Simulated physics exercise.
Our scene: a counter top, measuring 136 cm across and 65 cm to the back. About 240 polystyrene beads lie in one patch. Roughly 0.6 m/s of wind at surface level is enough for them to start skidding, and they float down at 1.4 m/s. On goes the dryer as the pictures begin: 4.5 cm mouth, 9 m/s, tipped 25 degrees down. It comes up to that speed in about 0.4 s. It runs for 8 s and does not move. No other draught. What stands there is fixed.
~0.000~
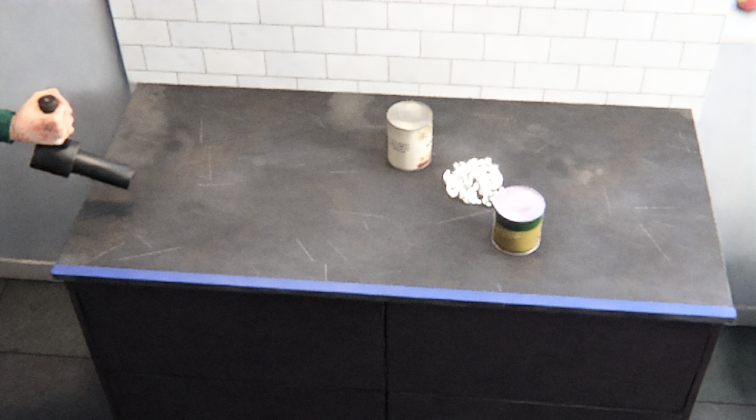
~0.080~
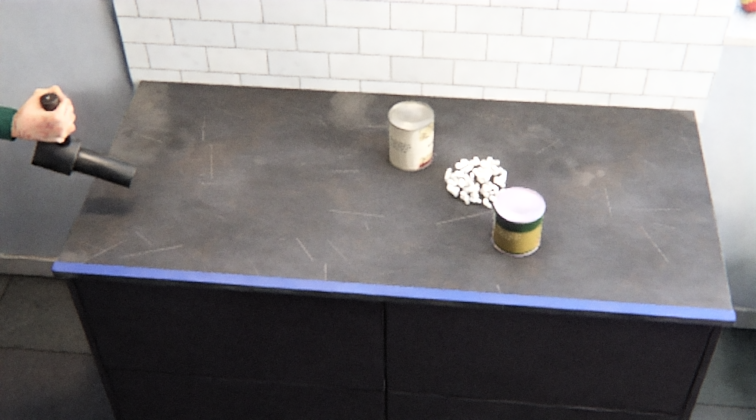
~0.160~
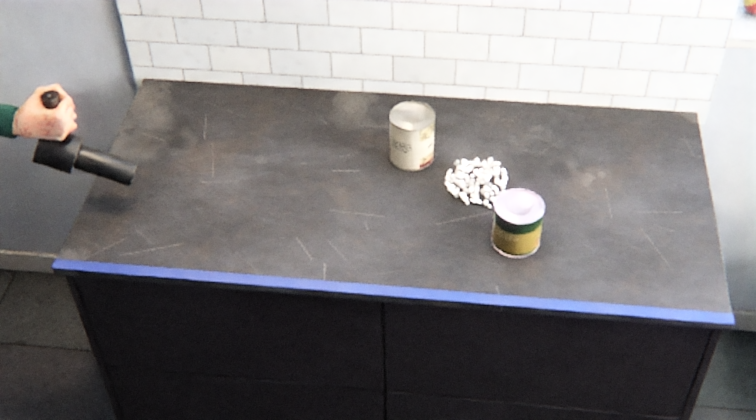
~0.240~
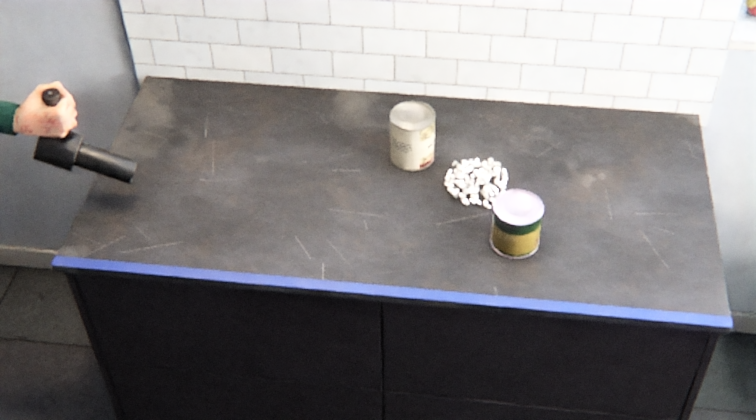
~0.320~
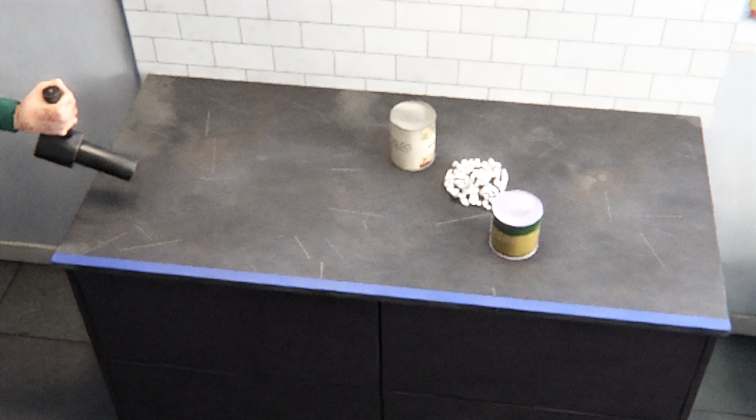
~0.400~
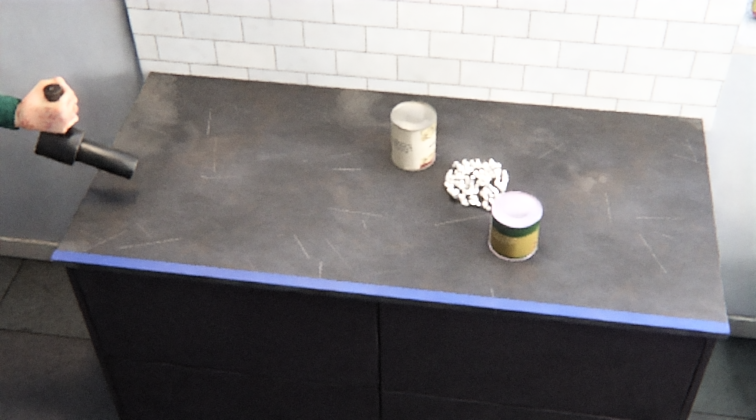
A hand holds a black dryer toward white beads and two tins, which stay still.
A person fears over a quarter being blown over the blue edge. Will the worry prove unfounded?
Yes, it does not happen.
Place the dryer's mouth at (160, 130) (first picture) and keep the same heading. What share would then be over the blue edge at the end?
That gives roughly 0 % in the end.
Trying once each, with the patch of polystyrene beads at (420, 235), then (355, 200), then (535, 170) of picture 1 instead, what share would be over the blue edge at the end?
In turn: 60 per cent, 4 per cent, 0 per cent.
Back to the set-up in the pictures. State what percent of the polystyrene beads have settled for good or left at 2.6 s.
The share is roughly 70 %.
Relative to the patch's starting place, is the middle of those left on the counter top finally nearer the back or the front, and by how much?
It drifts toward the rear side, close to 20 cm in all.
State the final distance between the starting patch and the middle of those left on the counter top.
The middle is roughly 40 cm from where it started.
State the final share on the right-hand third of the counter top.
Roughly 20 in a hundred.
After 1.6 s the count stands so, 0 % are over the blue edge; the middle of those still in play is near (629, 140).
After 2.6 s the count stands so, 0 % are over the blue edge; the middle of those still in play is near (637, 142).
After 4.4 s the count stands so, 0 % are over the blue edge; the middle of those still in play is near (629, 140).
After 8.0 s, at the end, 0 % are over the blue edge; the middle of those still in play is near (625, 139).
